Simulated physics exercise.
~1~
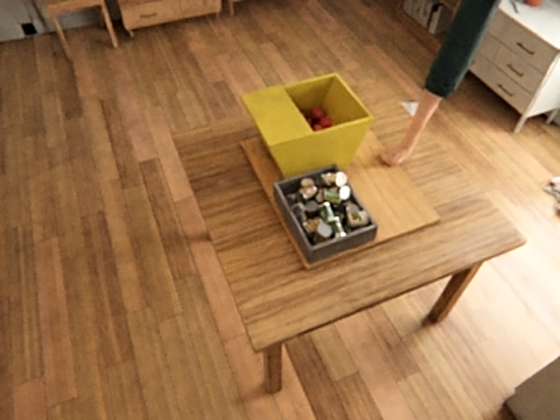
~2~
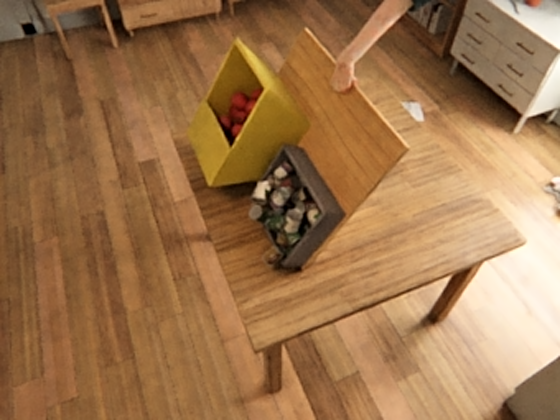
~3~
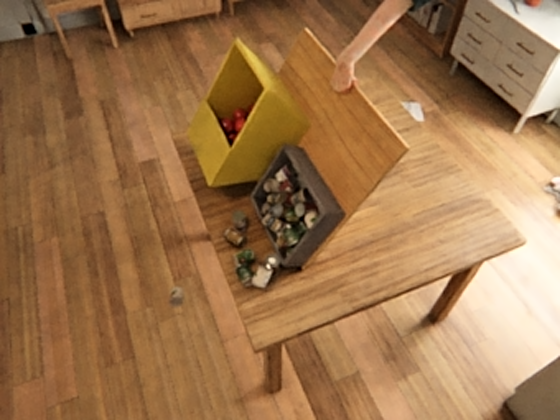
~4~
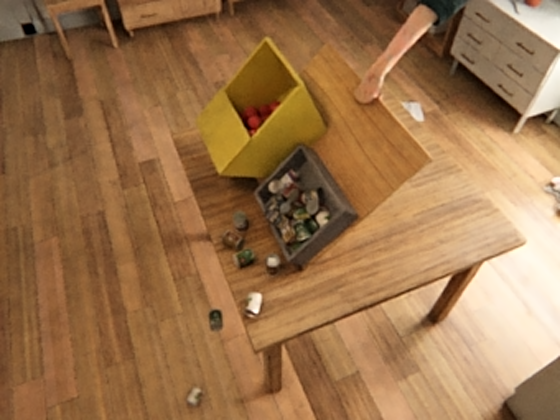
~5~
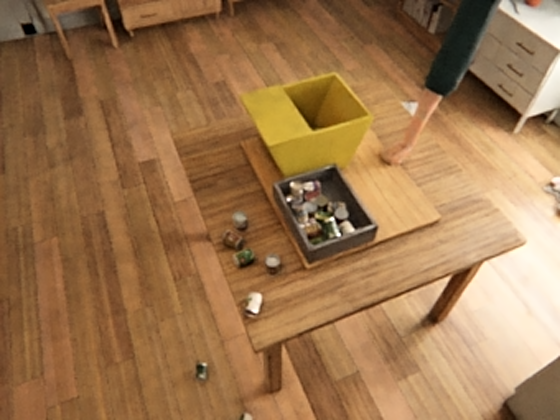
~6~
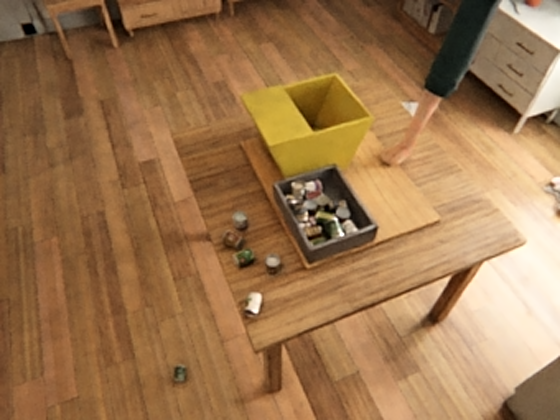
In a wood-floored room seen from above, a wooden table holds a board carrying a partly covered yellow box of red tomatoes and, nearer the viewer, an open grey box of small tins. A hand grips the board's right edge and lifts it until board and boxes lean steeply left. Several tins spill from the grey box onto the table, and some drop to the floor, while the tomatoes stay in the yellow box. The hand then lowers the board flat, leaving most tins in the grey box and a few scattered on the table and floor.
